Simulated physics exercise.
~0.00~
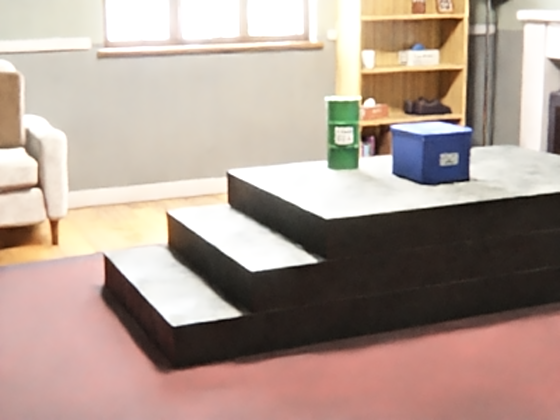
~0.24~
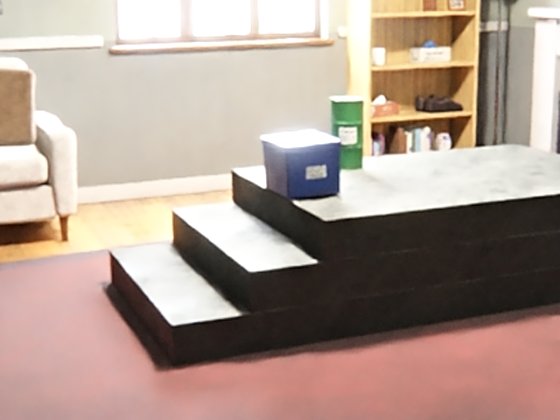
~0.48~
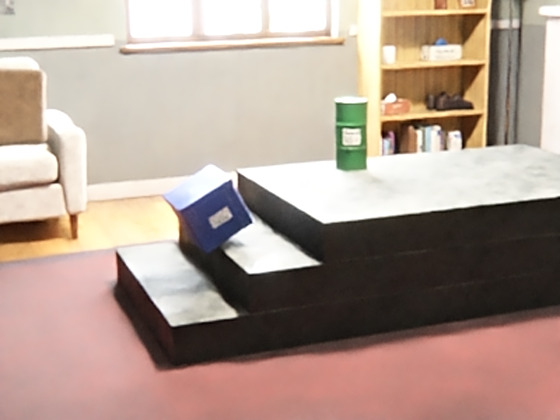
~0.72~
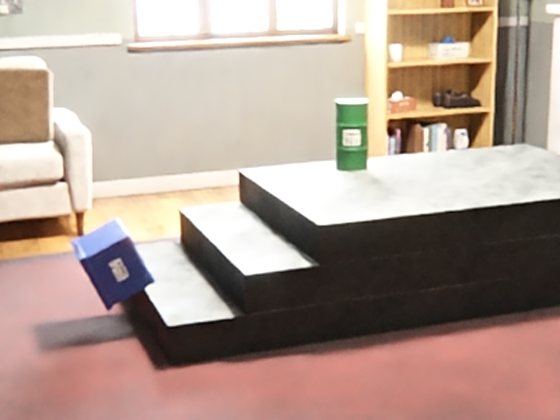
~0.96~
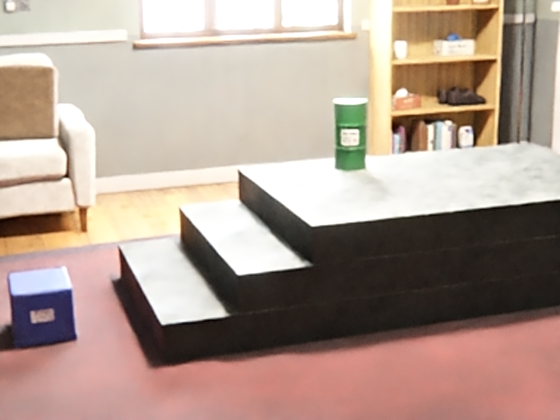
Blue tote sliding left past a green canister on a black stepped platform, tumbling down the steps and resting on the reddish floor.
